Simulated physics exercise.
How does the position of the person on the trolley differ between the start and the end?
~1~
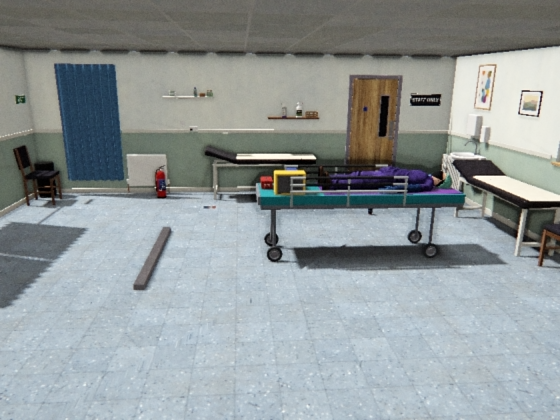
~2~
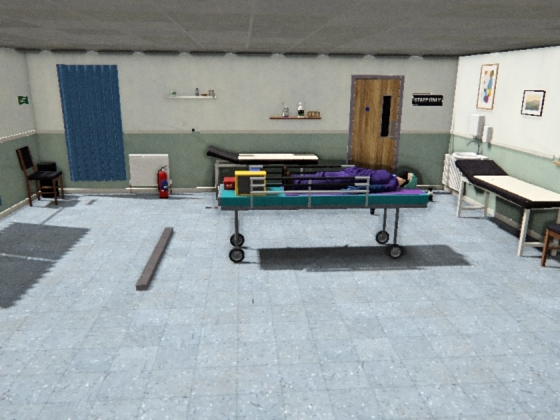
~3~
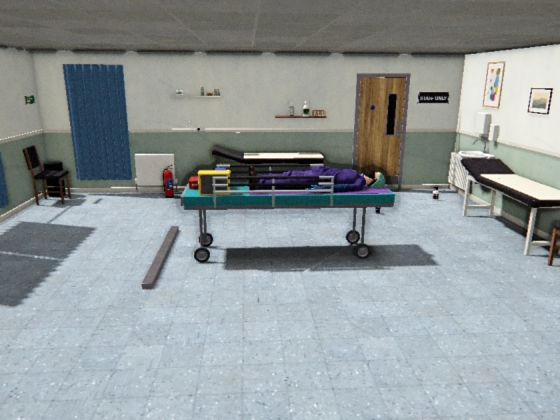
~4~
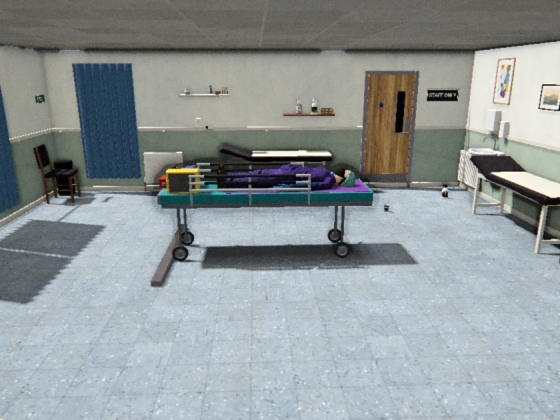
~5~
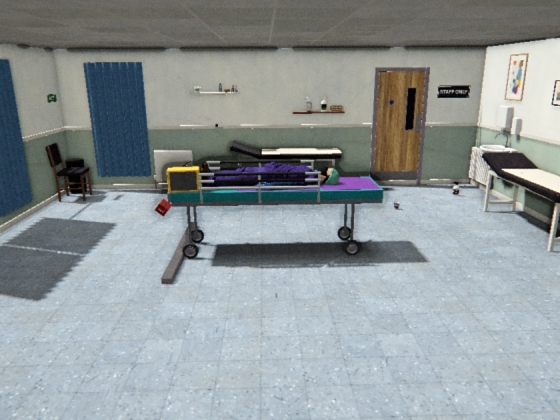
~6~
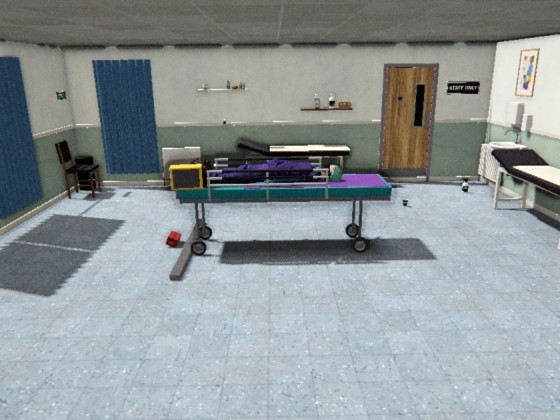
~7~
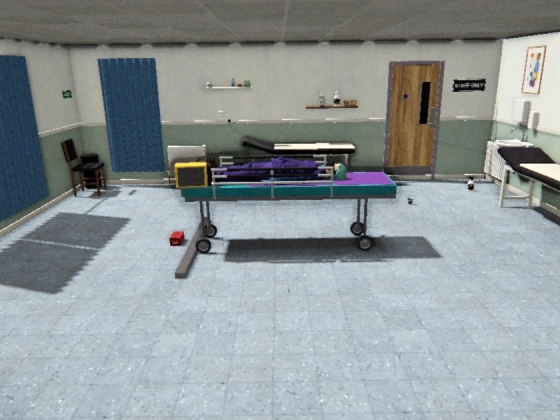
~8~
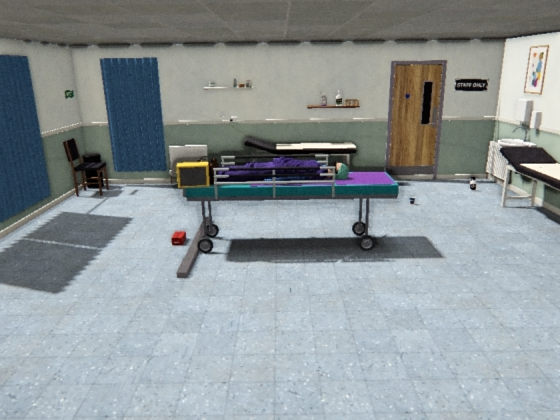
At the start the person lies further right, in front of the wooden door with the head near the trolley's right end. By the end the person is left of the door and has slid towards the trolley's left end, leaving bare purple sheet at the right.
